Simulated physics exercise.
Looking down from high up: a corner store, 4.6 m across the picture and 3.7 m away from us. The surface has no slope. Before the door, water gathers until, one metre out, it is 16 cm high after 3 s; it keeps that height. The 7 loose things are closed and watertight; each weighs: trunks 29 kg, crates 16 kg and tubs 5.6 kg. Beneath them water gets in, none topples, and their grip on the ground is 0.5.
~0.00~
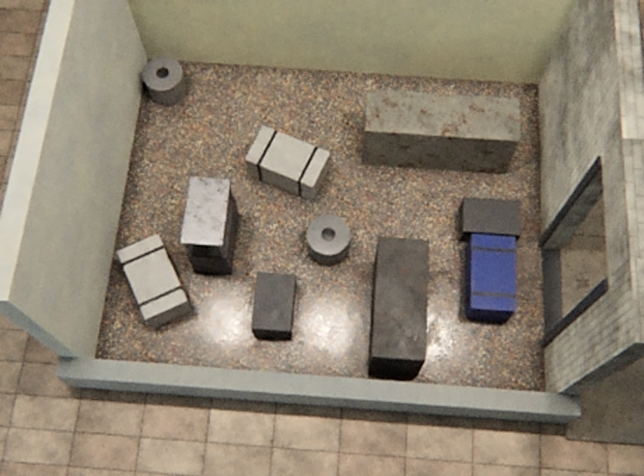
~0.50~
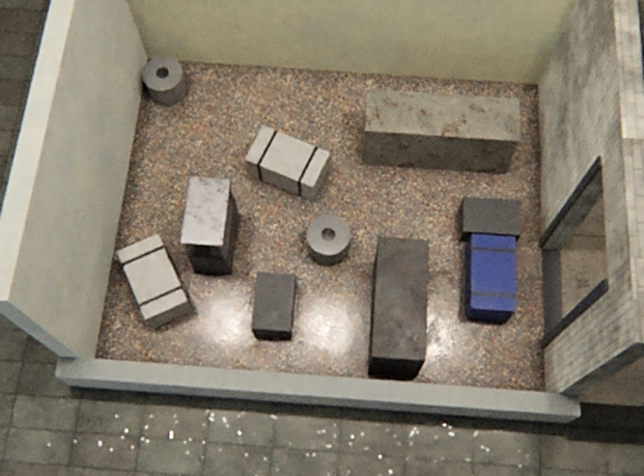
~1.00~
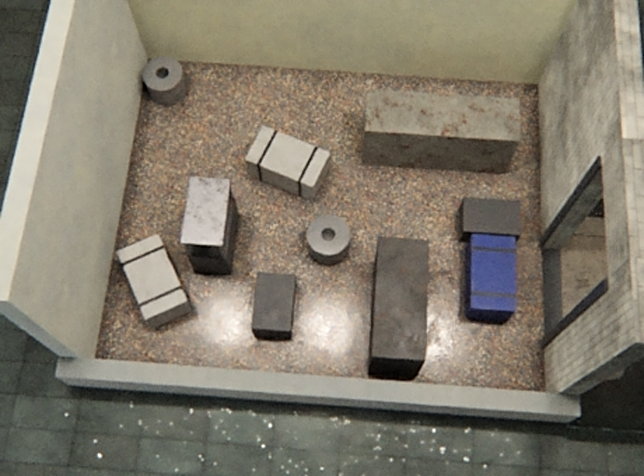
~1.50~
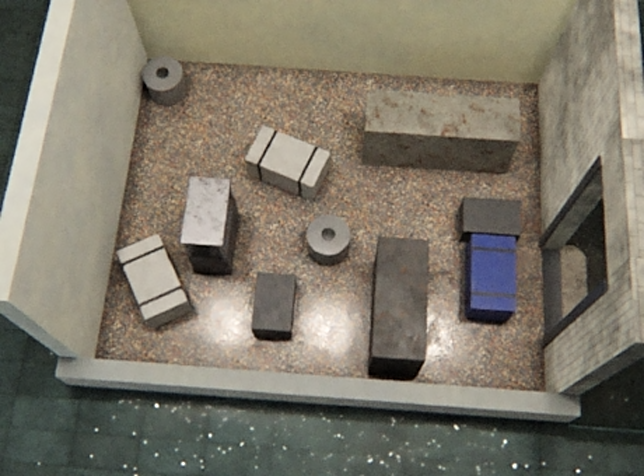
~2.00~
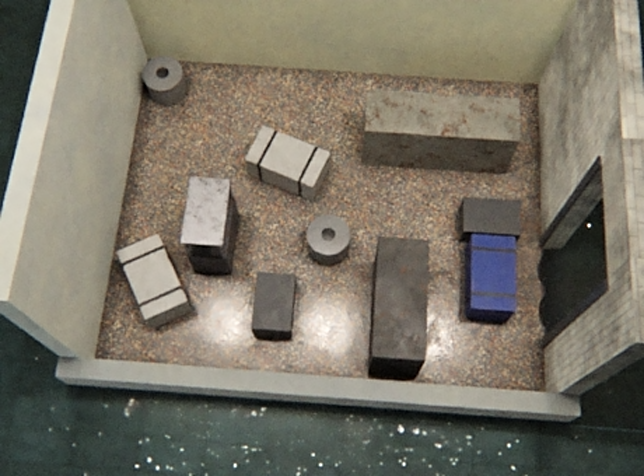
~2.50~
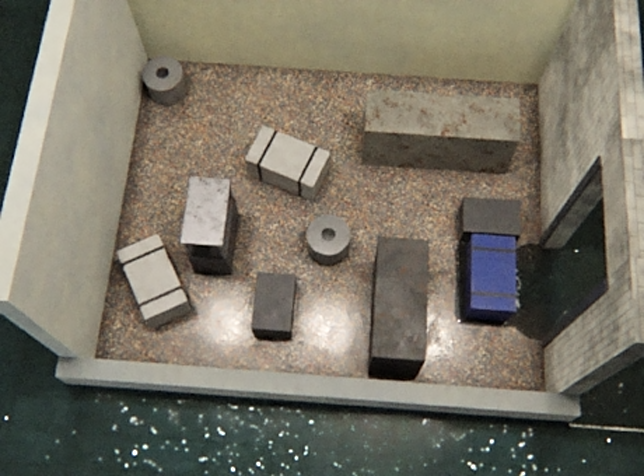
In the video, seen from above, dark water covers the paved ground outside a walled room, then spreads through the doorway on the right onto the floor around a blue trunk, while the trunk, blocks and cylinders stay still.
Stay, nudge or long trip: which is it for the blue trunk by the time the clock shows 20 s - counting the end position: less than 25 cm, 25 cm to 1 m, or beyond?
Looks like it will be displaced a long way.
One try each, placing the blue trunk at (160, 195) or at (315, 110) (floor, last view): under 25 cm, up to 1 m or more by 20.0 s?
At the first spot it edges a bit, and at the second it edges a bit.
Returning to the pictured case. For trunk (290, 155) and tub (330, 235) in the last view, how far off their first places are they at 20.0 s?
Net displacement, in order: 140 cm; 200 cm.
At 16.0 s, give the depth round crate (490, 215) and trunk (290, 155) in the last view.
First about 8 cm, second about 8 cm.
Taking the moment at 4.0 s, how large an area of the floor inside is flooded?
Somewhere about 2.5 m2, give or take.
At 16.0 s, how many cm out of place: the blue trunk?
Displacement by then near 100 cm.
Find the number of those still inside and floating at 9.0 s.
1.
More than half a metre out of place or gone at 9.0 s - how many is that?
0.
After 4.0 s the blue trunk is near (446, 275), 0.5 m from its start, aground; 0 afloat.
After 9.0 s the blue trunk is near (447, 275), 0.5 m from its start, aground; 1 afloat.
After 16.0 s the blue trunk is near (414, 213), 1.0 m from its start, afloat; 7 afloat.
After 20.0 s the blue trunk is near (236, 113), 3.2 m from its start, afloat; 7 afloat.
